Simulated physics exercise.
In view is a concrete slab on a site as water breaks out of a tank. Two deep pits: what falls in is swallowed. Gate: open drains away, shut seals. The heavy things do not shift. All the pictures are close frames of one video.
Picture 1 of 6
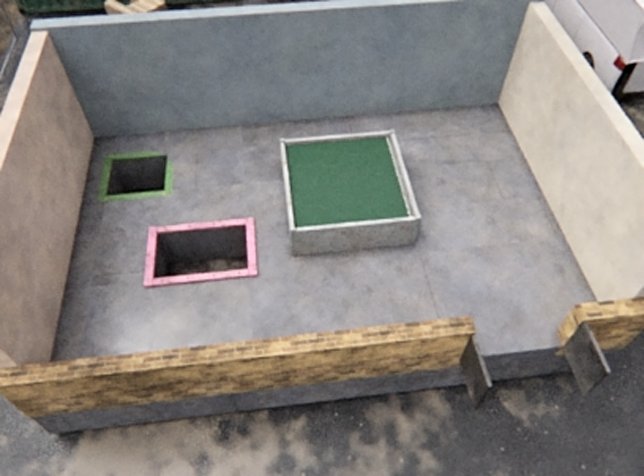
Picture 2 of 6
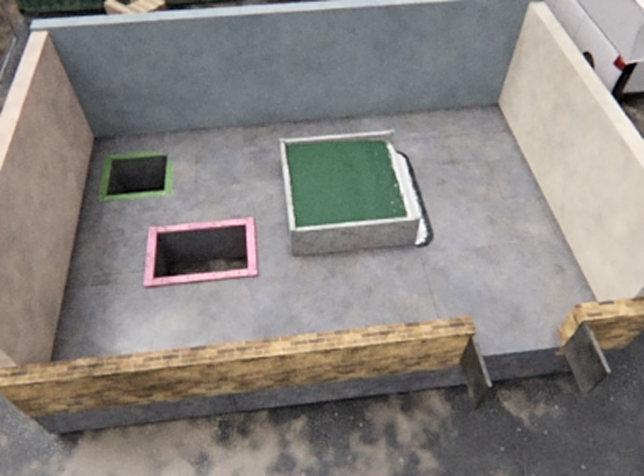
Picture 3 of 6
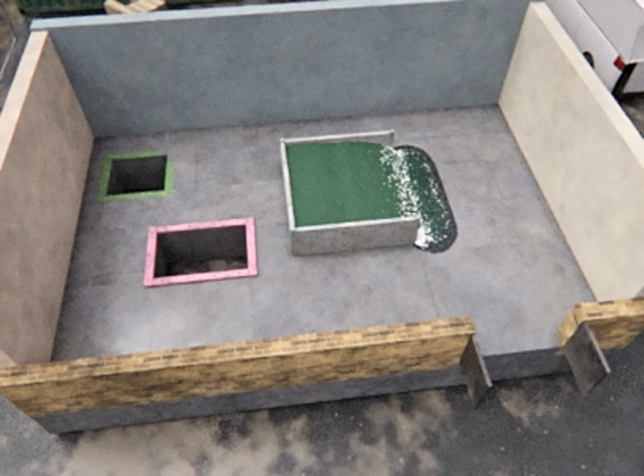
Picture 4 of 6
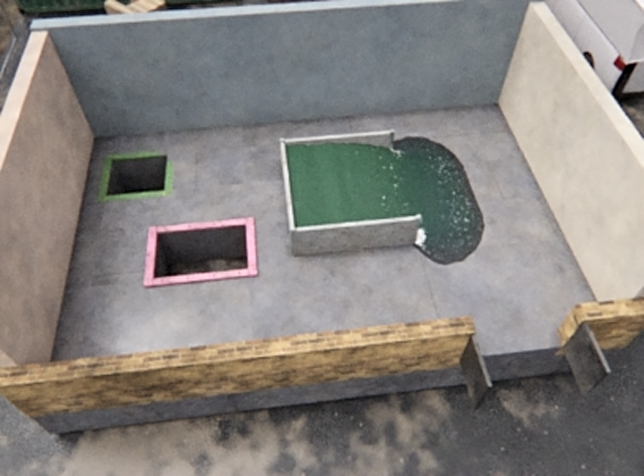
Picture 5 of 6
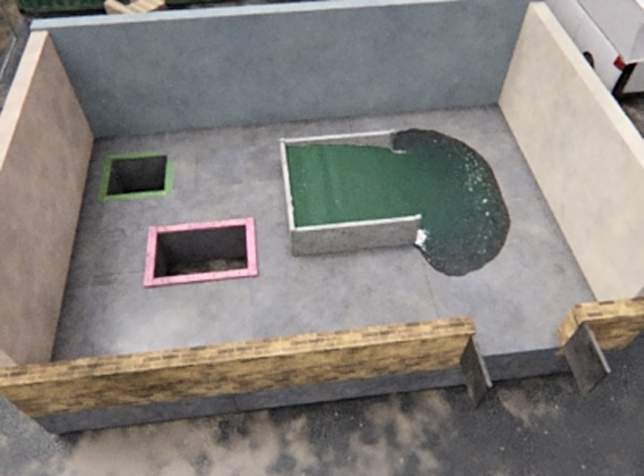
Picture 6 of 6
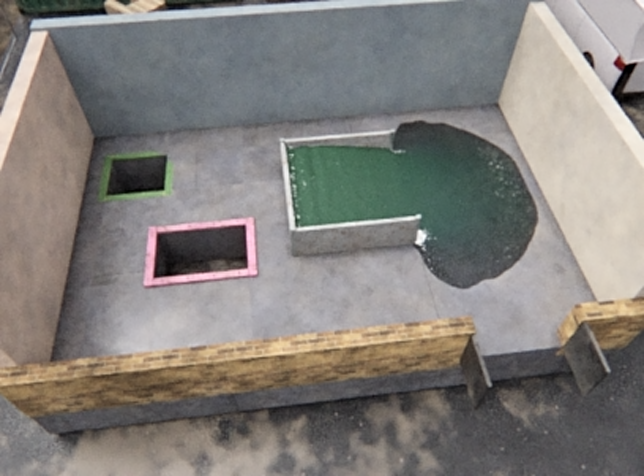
A concrete slab on a site, ringed by low walls, is seen from a high, fixed angle. A pale, square tank of green water stands near the middle, with a pink-rimmed pit and a smaller green-rimmed pit to its left, and a gap in the yellowish-brown front wall. The tank's right side gives way, and water pours out, foaming white, then spreads rightward in a widening dark, rounded pool.
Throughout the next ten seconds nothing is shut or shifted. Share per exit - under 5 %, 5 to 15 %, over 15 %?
Gate: Over 15 %. Pink pit: Under 5 %. Green pit: 5 to 15 %.
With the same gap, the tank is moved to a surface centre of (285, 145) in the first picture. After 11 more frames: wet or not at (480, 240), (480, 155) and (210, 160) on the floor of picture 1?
Soaked - soaked - unflooded.
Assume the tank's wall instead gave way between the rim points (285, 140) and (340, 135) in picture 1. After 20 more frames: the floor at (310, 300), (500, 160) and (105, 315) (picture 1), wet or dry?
Taking them in order, I'd say not reached, swamped and not reached.
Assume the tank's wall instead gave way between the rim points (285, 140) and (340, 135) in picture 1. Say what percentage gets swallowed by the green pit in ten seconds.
Green: 30 %.
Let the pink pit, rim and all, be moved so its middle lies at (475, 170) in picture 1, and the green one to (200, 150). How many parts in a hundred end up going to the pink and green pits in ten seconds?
I reckon pink ends up with 35 percent and green with 2 percent.
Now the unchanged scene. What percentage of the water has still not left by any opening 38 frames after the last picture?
Around 86 percent.
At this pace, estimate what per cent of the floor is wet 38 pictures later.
By my count, 75 percent.
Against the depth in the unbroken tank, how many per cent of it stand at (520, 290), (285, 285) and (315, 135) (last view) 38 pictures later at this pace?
My figures are about 18, 4 and 8 percent.
A moment on, water covers 25 % of the floor; the gate 0 %, the pink pit 0 %, the green pit 0 %.
Next, water covers 30 % of the floor; the gate 0 %, the pink pit 0 %, the green pit 0 %.
Then, water covers 40 % of the floor; the gate 3 %, the pink pit 0 %, the green pit 0 %.
Later, water covers 75 % of the floor; the gate 11 %, the pink pit 0 %, the green pit 2 %.
In the end, water covers 95 % of the floor; the gate 20 %, the pink pit 0 %, the green pit 9 %.
